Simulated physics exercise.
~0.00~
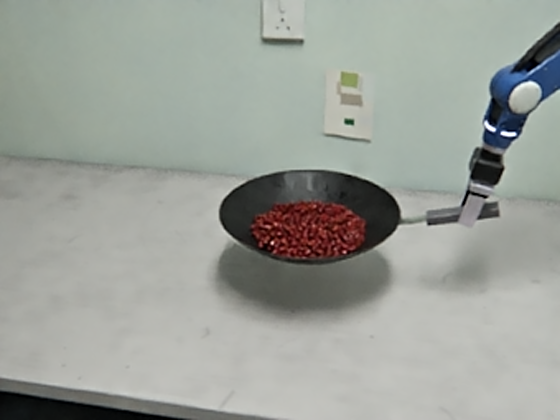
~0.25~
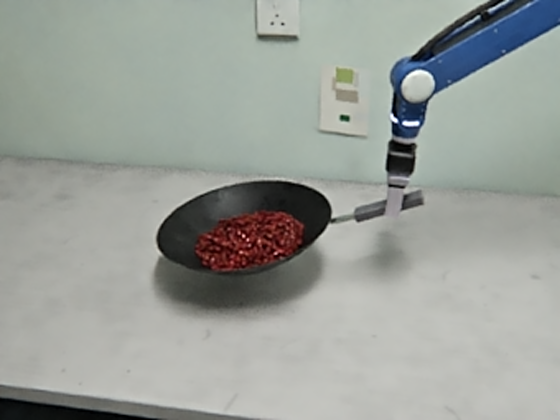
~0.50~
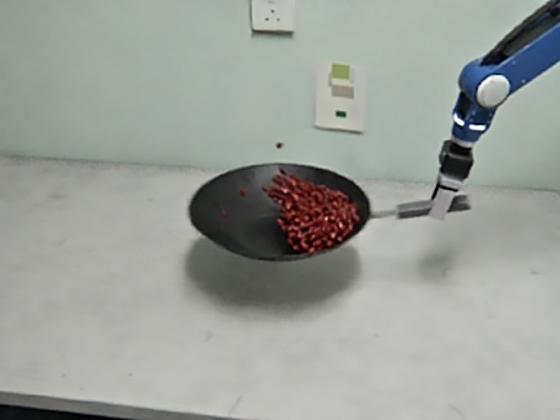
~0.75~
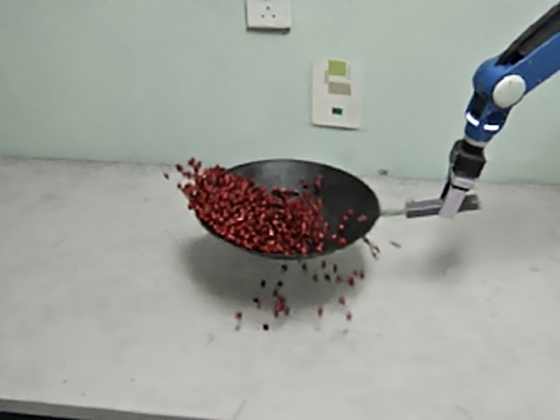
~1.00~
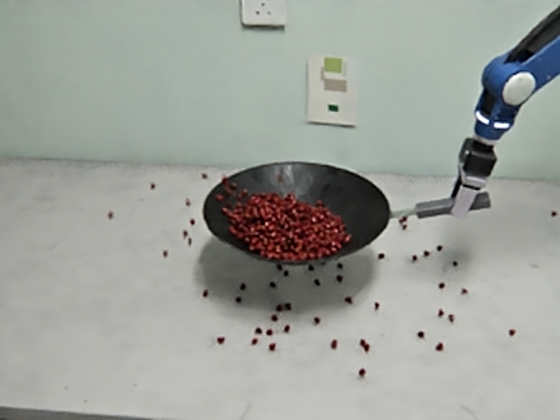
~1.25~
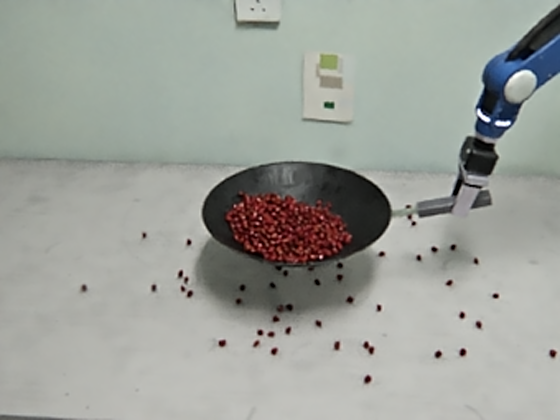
Red beans spilled from a dark wok as a blue robot arm holding its handle jerked it left and then back right, tossing the load up over the rim; most stayed in the wok, while dozens ended up scattered across the pale table.
